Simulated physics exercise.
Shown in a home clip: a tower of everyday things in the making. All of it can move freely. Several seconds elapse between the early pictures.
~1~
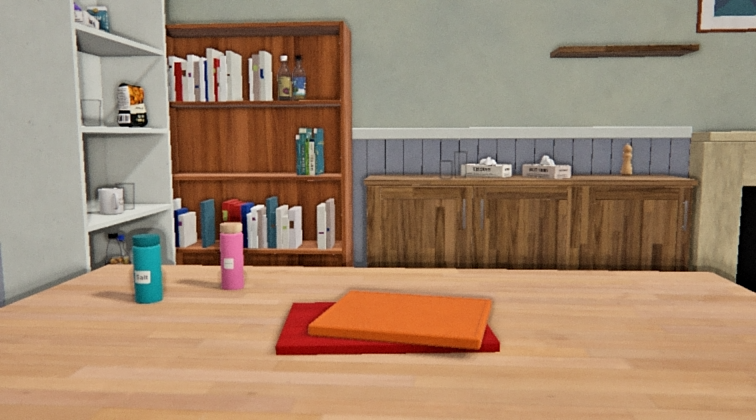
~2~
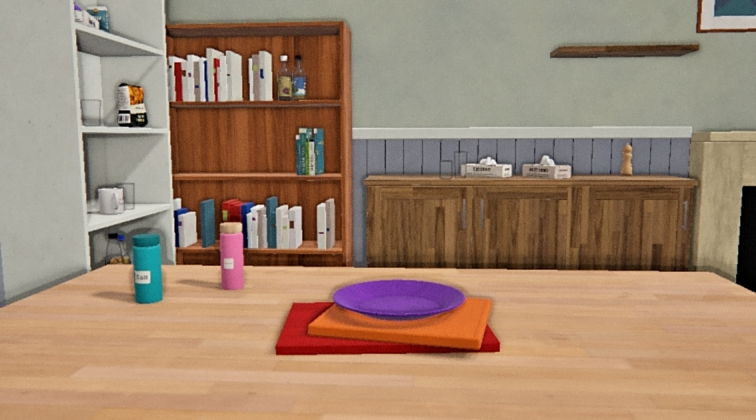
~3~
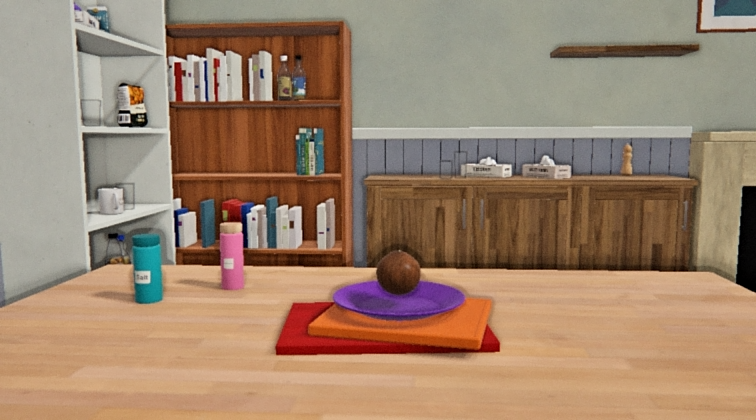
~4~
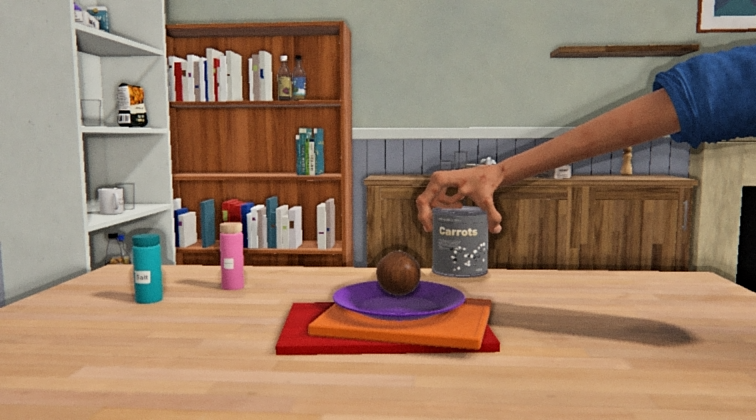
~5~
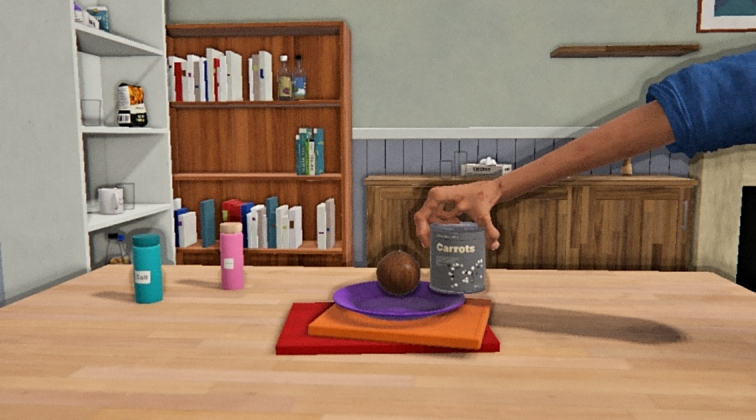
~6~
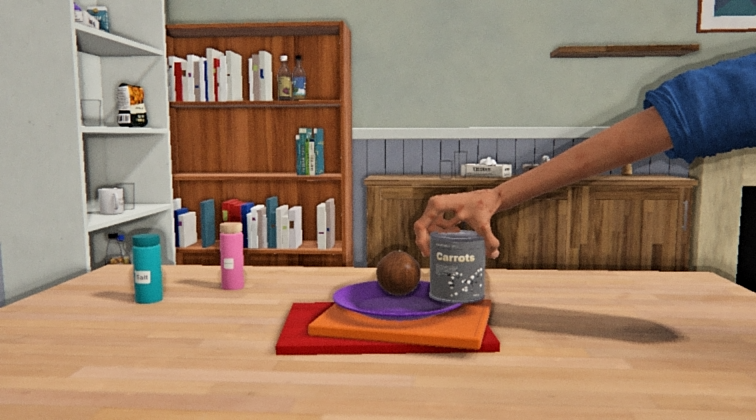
In this clip, a purple plate and then a round brown object appear on stacked orange and red boards, and a hand from the right lowers a grey container labelled Carrots onto the plate's right side.
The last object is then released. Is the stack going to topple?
No, it stays up.
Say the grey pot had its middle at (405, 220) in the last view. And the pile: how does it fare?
The pile tumbles.
Then, 0.60 s after the last picture, nothing has stirred.
Then, 1.60 s after the last picture, grey pot resting near (457, 266).
At rest, all 7 in place. Seen from the same camera at the end, grey pot near (457, 266). The pile holds.
